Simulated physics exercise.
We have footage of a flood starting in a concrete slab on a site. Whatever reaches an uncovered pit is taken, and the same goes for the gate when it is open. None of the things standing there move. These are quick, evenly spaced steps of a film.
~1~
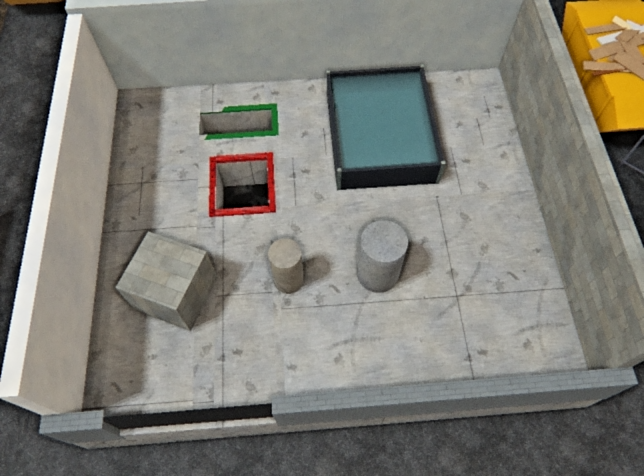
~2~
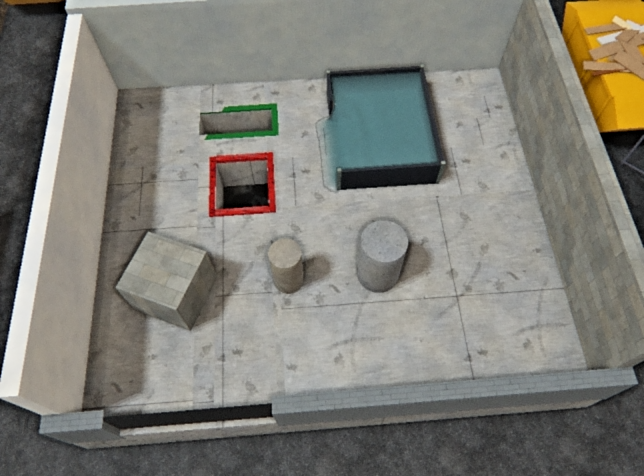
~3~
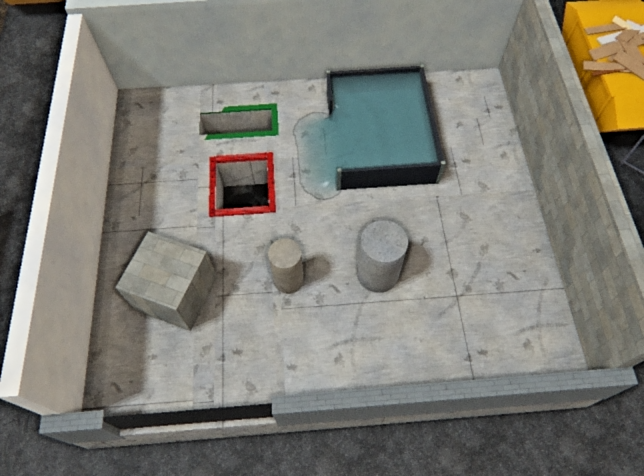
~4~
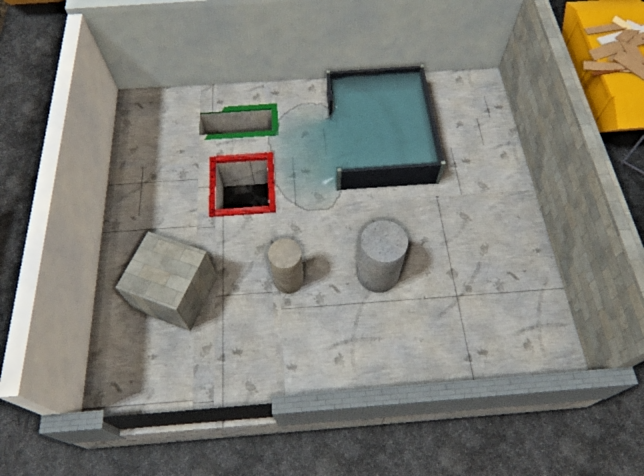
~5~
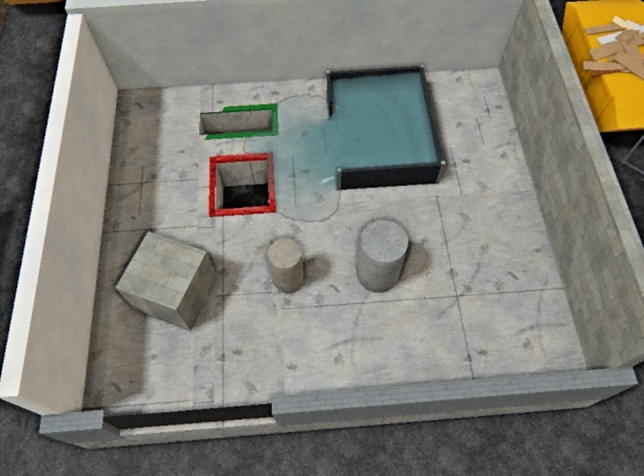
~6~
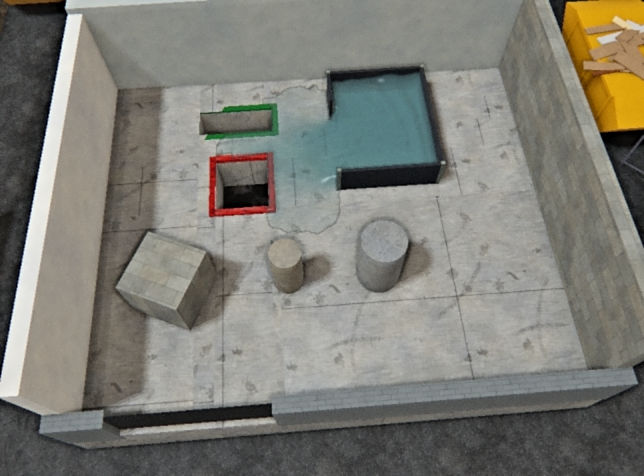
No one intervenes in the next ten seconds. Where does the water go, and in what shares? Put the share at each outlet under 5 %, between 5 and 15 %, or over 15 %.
Outcome: The gate claims a light share - short of five per cent; the red pit claims a heavy share - exceeding fifteen per cent; the green pit claims a heavy share - exceeding fifteen per cent.
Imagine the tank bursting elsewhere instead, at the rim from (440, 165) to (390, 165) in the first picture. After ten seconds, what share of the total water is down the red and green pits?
In percent: Red 0, green 0.
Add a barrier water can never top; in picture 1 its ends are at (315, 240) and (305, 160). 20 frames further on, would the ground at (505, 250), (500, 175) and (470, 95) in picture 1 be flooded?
As the points were listed, they come out taken by the flood, free from flooding, and finally free from flooding.
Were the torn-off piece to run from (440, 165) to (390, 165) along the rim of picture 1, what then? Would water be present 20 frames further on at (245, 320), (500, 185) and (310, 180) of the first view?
In turn: No water, free of water, clear.
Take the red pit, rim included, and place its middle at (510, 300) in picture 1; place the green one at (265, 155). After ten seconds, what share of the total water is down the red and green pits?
Of everything, red catches 0 per cent while green catches 50 per cent.
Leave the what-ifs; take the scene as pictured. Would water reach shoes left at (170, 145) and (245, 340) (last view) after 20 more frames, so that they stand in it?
Soaked, soaked.
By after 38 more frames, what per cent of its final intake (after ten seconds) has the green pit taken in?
Something like 80 in a hundred.
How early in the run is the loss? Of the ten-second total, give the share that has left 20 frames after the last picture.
My reading is near 70 per cent.
A moment on, water covers 15 % of the floor; the gate 0 %, the red pit 8 %, the green pit 4 %.
Next, water covers 20 % of the floor; the gate 0 %, the red pit 17 %, the green pit 8 %.
Then, water covers 30 % of the floor; the gate 0 %, the red pit 24 %, the green pit 13 %.
Later, water covers 45 % of the floor; the gate 0 %, the red pit 27 %, the green pit 20 %.
In the end, water covers 55 % of the floor; the gate 0 %, the red pit 28 %, the green pit 26 %.
